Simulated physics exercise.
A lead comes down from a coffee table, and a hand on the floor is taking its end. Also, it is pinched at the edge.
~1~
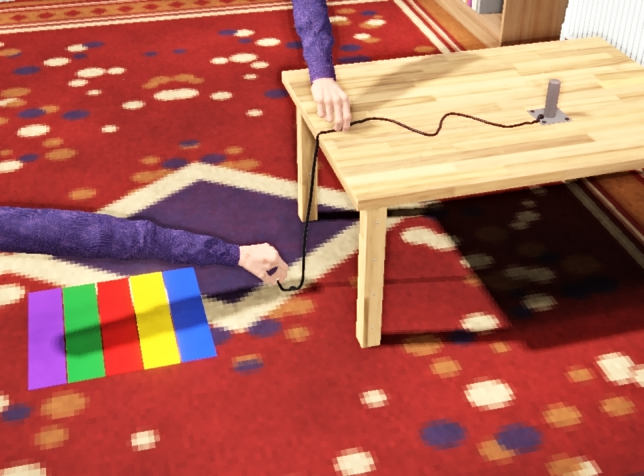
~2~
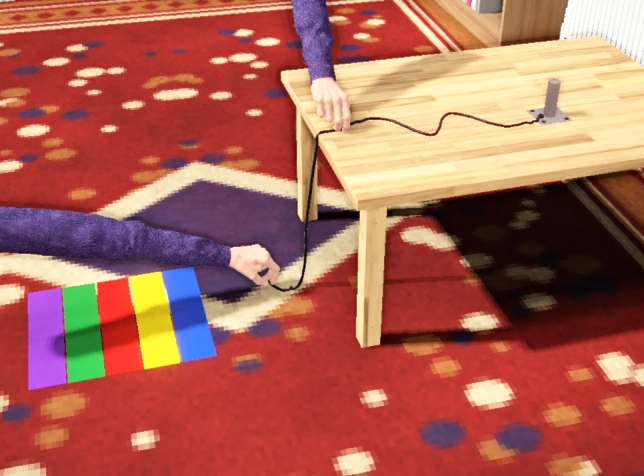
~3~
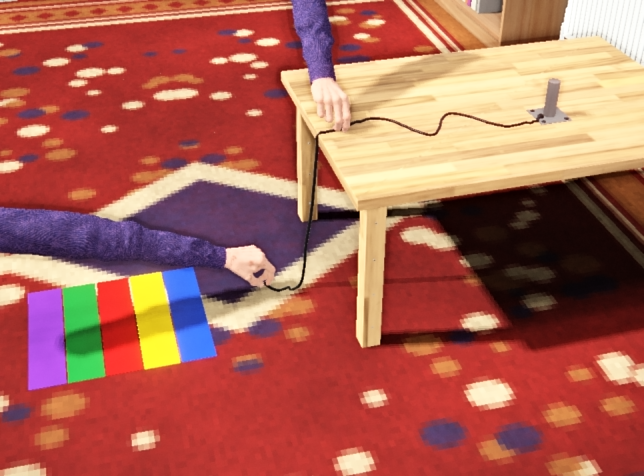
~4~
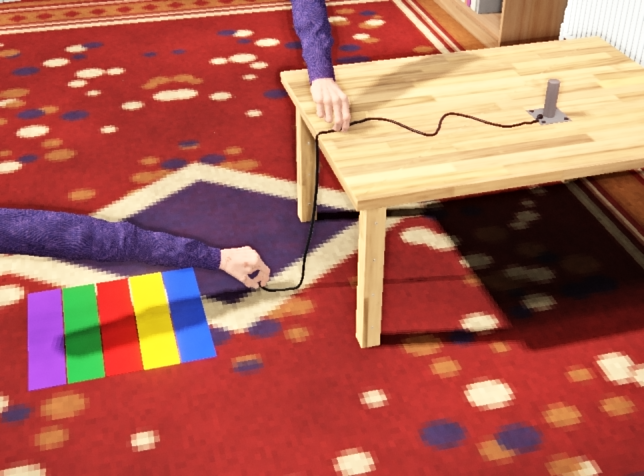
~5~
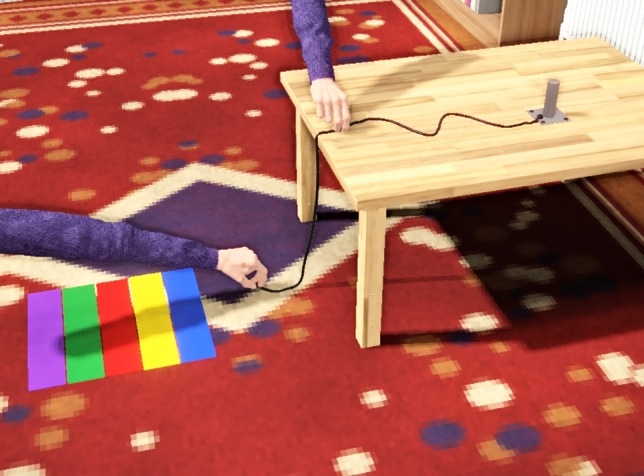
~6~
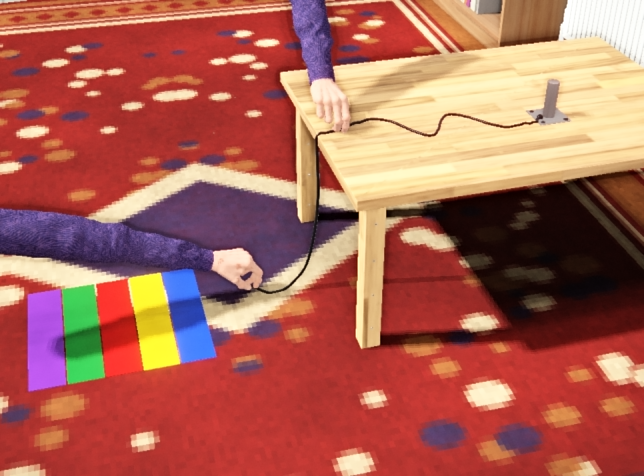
The footage shows one hand pinning a dark cord at the edge of a wooden coffee table while another, low over the patterned red rug, draws the cord's end slightly left, near a mat of coloured stripes.
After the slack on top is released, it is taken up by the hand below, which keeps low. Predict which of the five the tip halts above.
I expect it over the green strip.
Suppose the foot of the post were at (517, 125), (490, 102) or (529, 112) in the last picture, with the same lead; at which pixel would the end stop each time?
First (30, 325), then (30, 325), and last (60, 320).
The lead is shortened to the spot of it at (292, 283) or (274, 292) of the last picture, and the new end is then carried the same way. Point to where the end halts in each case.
First try: Near (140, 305). Second try: Near (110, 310).
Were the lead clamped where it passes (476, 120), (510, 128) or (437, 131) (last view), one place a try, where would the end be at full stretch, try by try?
Estimated pixels in sequence: (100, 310), (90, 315) and (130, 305).
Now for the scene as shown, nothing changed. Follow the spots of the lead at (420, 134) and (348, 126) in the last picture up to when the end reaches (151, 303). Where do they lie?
You'll find the first mark at (372, 133) and the second mark at (310, 170).
Early on, end near (151, 303); over yellow.
Midway, end near (106, 311); over red.
At the end of the slack, end near (79, 315); over green. It gets as far as the green strip.
